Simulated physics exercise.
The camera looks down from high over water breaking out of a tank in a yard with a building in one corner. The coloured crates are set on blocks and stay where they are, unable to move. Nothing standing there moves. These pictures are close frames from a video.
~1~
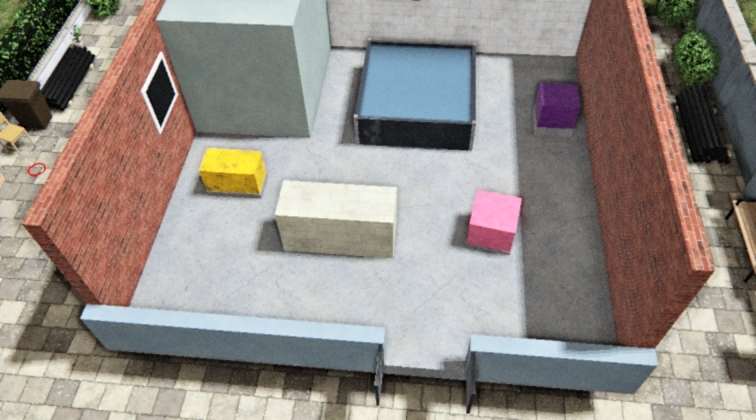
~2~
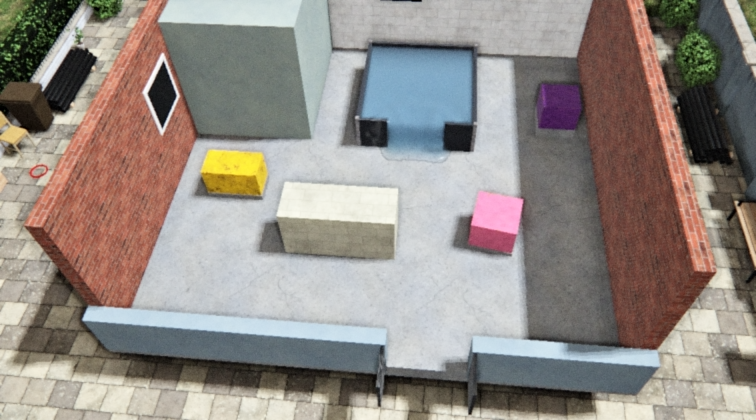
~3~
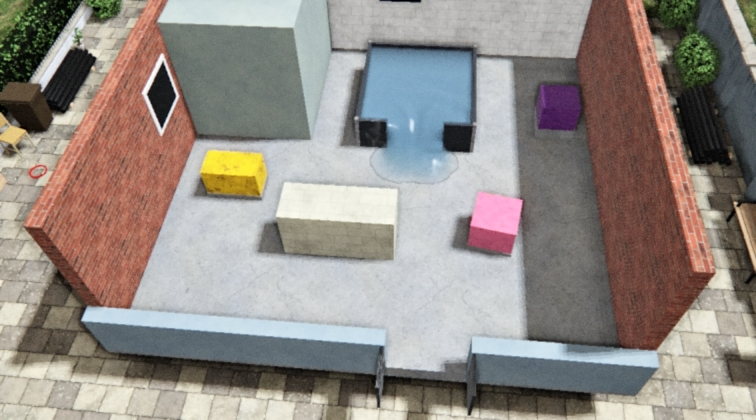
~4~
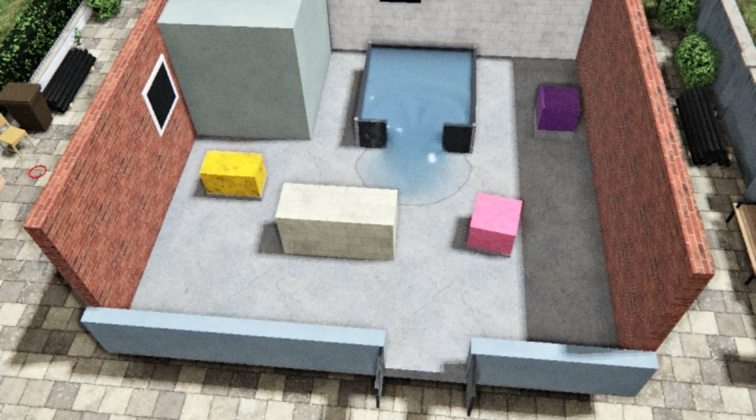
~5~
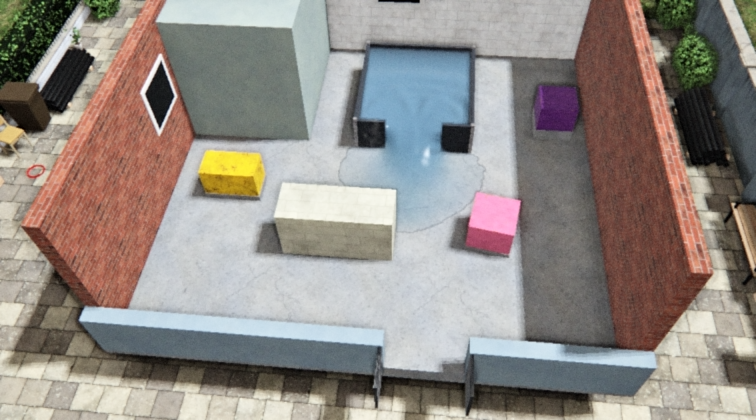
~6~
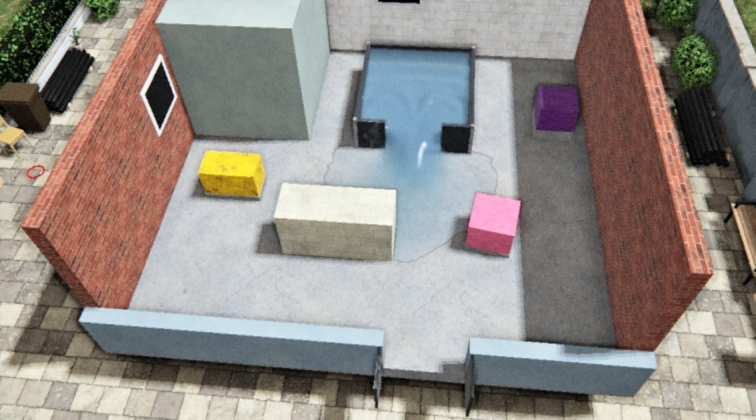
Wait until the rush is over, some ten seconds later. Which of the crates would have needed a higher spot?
Result: The purple crate will come through untouched; the yellow crate will not stay dry; the pink crate will not stay dry.
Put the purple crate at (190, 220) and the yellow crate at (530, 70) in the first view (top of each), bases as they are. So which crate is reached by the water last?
The crate marked yellow.
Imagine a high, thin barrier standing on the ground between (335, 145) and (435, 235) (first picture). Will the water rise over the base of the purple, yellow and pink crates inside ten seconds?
Purple: Stays clear; yellow: Stays clear; pink: Is reached.
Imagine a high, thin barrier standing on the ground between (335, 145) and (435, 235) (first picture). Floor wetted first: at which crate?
First to be reached: The pink crate.
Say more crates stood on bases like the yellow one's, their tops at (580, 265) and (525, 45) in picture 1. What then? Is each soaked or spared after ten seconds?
I'd expect the first one gets submerged and the next one is left untouched.
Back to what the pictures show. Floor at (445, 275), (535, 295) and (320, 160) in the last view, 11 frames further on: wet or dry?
Going through them one by one, the first is waterlogged, the second spared and the third spared.
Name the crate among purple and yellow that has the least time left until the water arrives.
It's the yellow-painted one.
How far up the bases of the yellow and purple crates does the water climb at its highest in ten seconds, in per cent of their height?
About 170 percent and about 40 percent.
A moment on, water covers 20 % of the floor; the purple crate not reached, the yellow crate not reached, the pink crate water round its plinth.
Next, water covers 35 % of the floor; the purple crate not reached, the yellow crate water round its plinth, the pink crate water round its plinth.
Then, water covers 50 % of the floor; the purple crate water round its plinth, the yellow crate water round its plinth, the pink crate water round its plinth.
Later, water covers 70 % of the floor; the purple crate water round its plinth, the yellow crate water round its plinth, the pink crate water round its plinth.
In the end, water covers 95 % of the floor; the purple crate stayed above the water, the yellow crate was topped, the pink crate was topped.
